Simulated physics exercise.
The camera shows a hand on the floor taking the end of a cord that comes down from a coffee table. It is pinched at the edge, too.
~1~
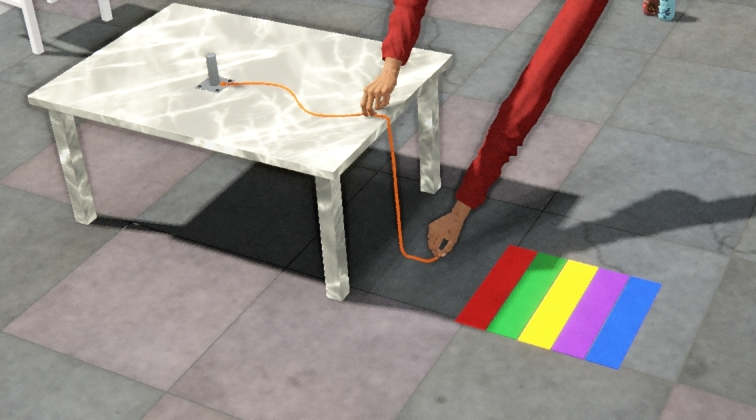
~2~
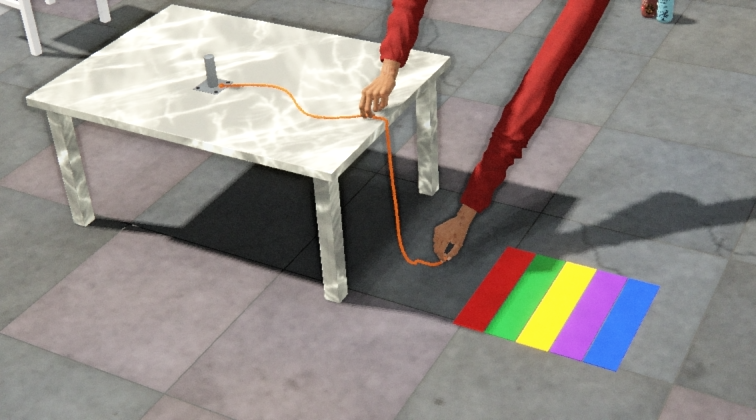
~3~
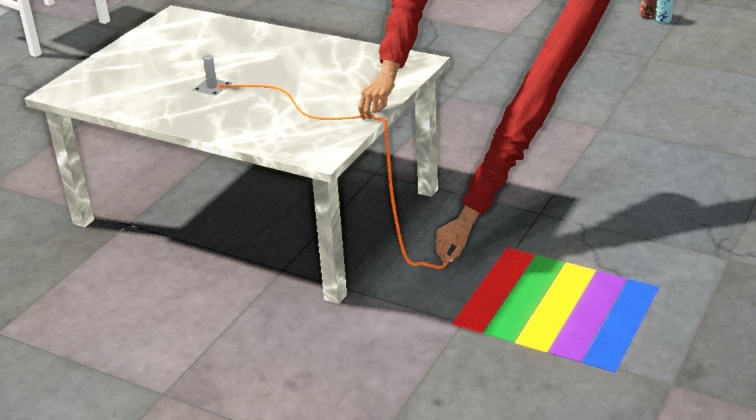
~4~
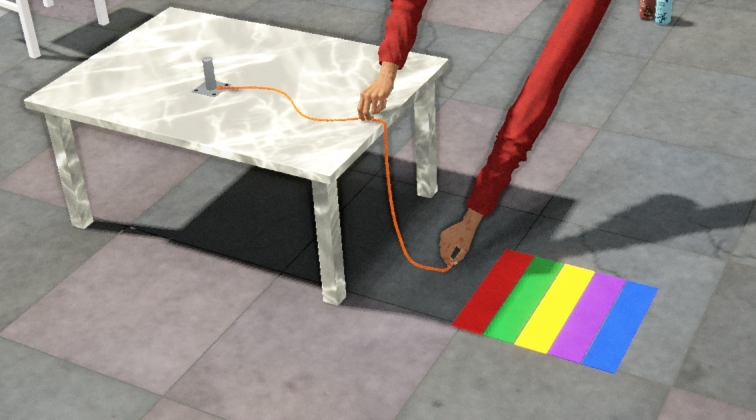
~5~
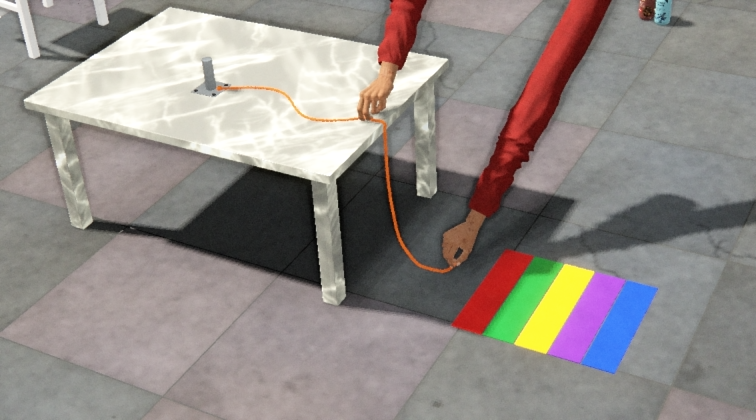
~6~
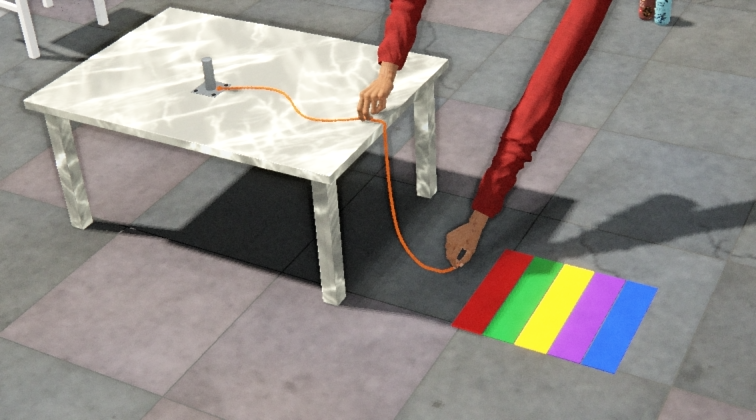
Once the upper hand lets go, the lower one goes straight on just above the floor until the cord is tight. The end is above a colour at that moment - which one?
The yellow one.
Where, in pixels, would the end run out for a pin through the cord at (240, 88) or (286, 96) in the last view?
Near (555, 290) and (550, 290).
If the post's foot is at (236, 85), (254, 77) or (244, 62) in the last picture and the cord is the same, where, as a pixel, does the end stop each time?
The places come out near (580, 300), (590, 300) and (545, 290).
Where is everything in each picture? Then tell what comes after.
End (440, 255); red (480, 311); green (511, 320); yellow (543, 329); purple (576, 339); blue (610, 348), in the first frame.
End (446, 259); cord through (252, 85) (294, 100) (340, 118) (388, 138) (395, 197) (403, 250), in the second frame.
End (448, 261), in the third frame.
End (452, 263); cord through (250, 88) (293, 103) (338, 120) (386, 140) (391, 199) (405, 253), in the fourth frame.
End (455, 264), in the fifth frame.
End (458, 265); cord through (250, 88) (292, 103) (338, 120) (385, 140) (391, 199) (409, 252), in the sixth frame.
A little later, end near (510, 279); over red.
Next, end near (540, 287); over green.
When it is tight, end near (558, 292); over yellow. The end stops over the yellow strip.
